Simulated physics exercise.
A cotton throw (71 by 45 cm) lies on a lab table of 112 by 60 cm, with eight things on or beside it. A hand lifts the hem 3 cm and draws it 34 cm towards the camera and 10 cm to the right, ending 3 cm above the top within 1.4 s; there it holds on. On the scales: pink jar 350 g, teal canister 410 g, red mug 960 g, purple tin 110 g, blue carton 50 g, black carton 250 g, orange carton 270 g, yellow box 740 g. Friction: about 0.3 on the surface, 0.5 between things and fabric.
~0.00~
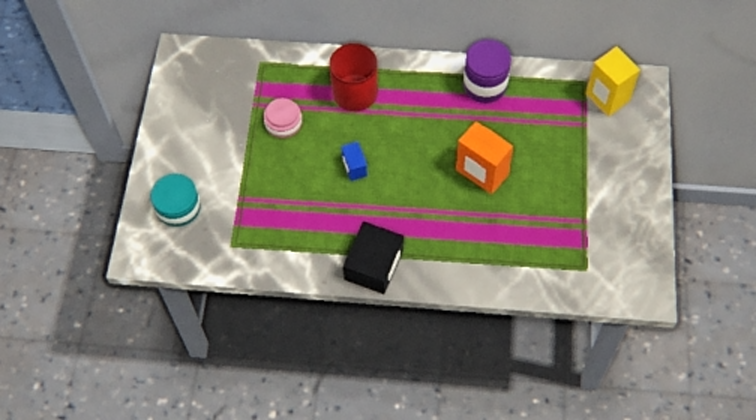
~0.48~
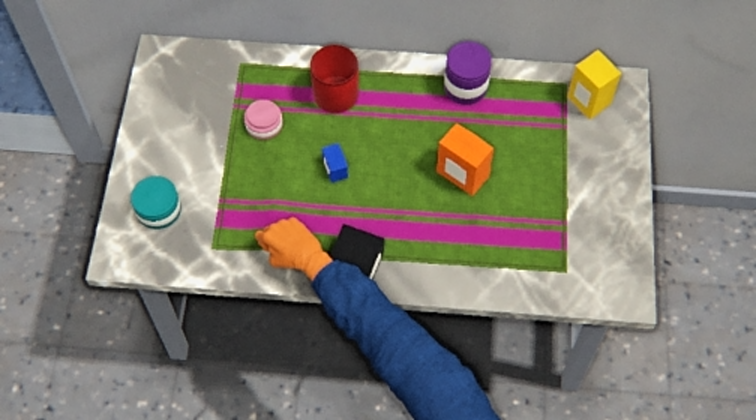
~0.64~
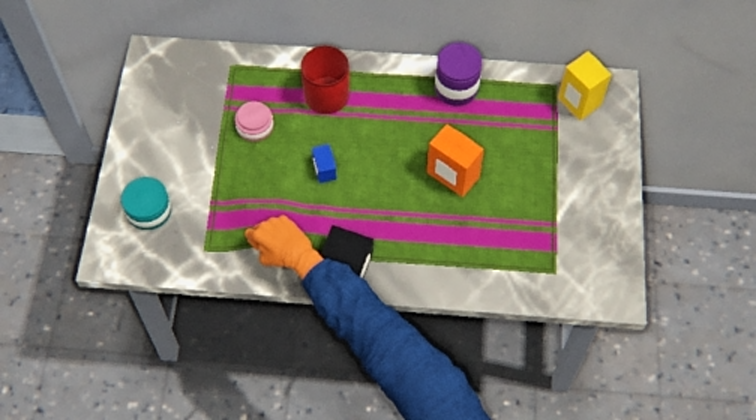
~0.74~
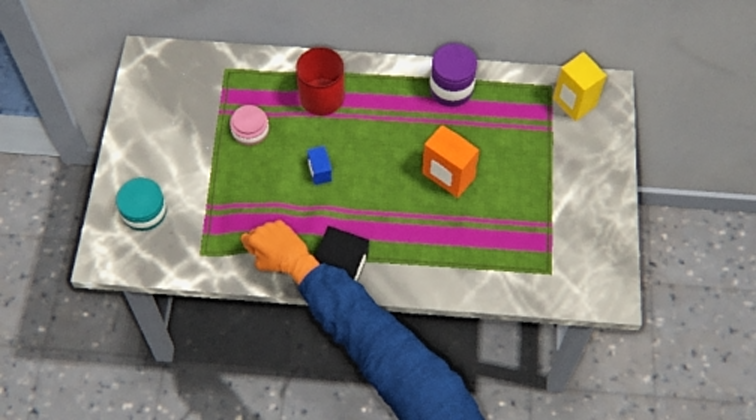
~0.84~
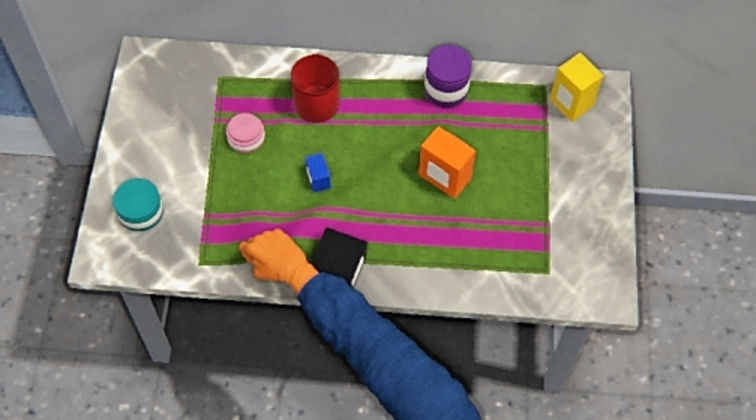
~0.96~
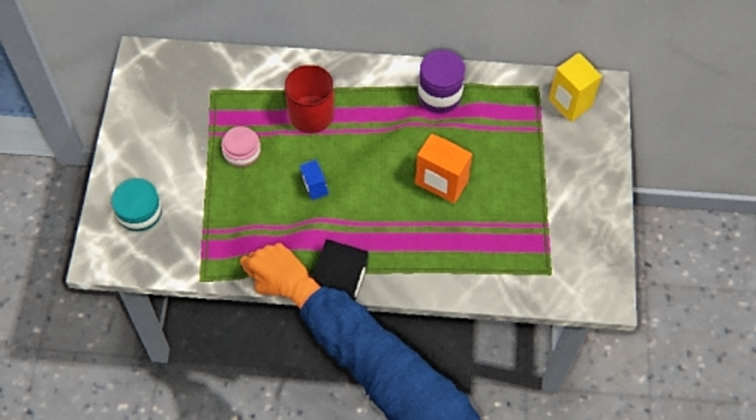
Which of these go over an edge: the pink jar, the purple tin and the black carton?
In order: The pink jar falls off; the purple tin stays on; the black carton goes over the edge.
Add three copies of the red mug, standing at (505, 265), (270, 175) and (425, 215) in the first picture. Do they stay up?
In that order: Falls off, falls off, drops off.
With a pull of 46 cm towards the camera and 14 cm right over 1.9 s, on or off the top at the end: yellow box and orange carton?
In that case: Yellow box stays on, orange carton drops off.
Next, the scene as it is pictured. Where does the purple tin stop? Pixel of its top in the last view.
Around (390, 163).
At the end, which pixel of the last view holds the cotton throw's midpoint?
Near (366, 281).
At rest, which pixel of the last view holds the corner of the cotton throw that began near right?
At about (569, 332).
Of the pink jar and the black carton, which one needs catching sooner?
The black one.
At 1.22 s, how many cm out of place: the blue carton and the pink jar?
About: Blue carton 10 cm, pink jar 15 cm.
After 1.2 s, 95 % of the cotton throw is still over the top; pink jar 16 cm off its start, black carton on its side, 12 cm off its start, purple tin 8 cm off its start.
After 1.5 s, 80 % of the cotton throw is still over the top; black carton over the edge, pink jar 27 cm off its start, purple tin 17 cm off its start.
After 1.8 s, 65 % of the cotton throw is still over the top; pink jar 36 cm off its start at (222, 272), black carton over the edge, purple tin 24 cm off its start at (396, 151).
After 2.0 s, 60 % of the cotton throw is still over the top; pink jar on its side, 43 cm off its start, black carton over the edge, purple tin 27 cm off its start.
After 3.6 s, 55 % of the cotton throw is still over the top; pink jar over the edge, black carton over the edge, purple tin 28 cm off its start at (390, 163), blue carton 36 cm off its start at (308, 328).
